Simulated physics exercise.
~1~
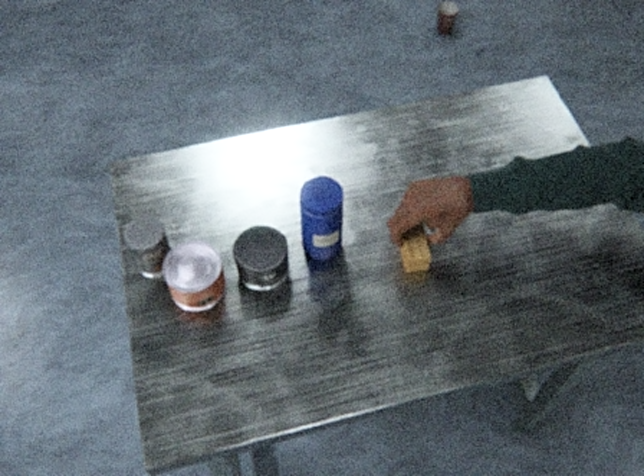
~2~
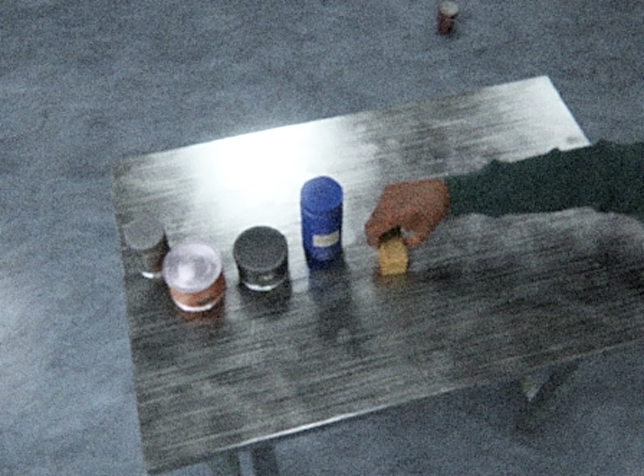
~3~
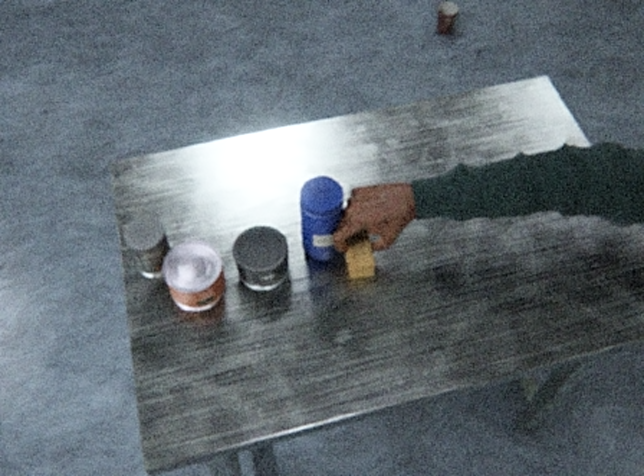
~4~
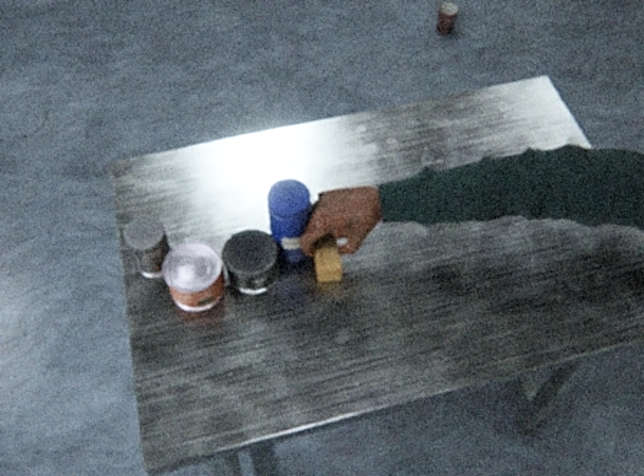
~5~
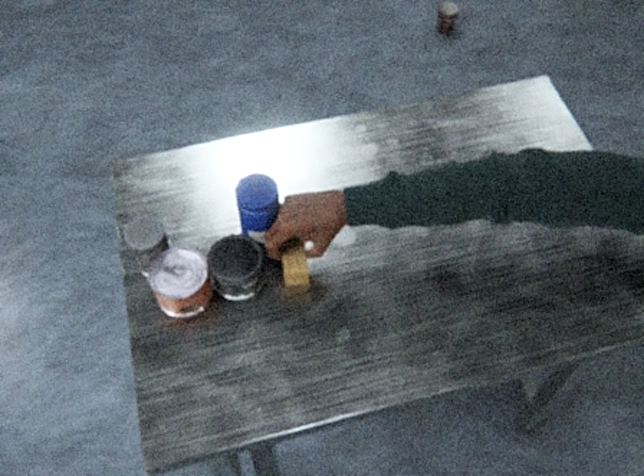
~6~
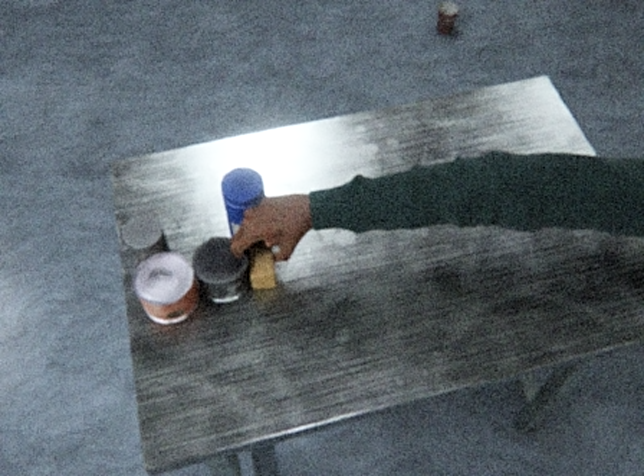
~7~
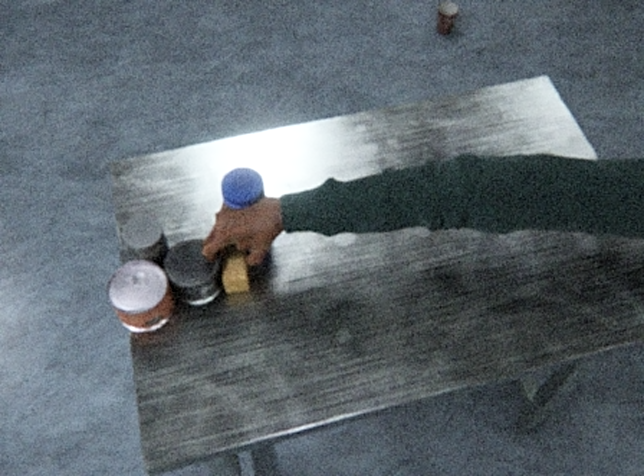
A hand slid a small yellowish block leftward across a table, pushing a blue jar and a black tub, then an orange tub, until all three had shifted left still upright, the orange one at the table's edge, while the grey tin stayed put.
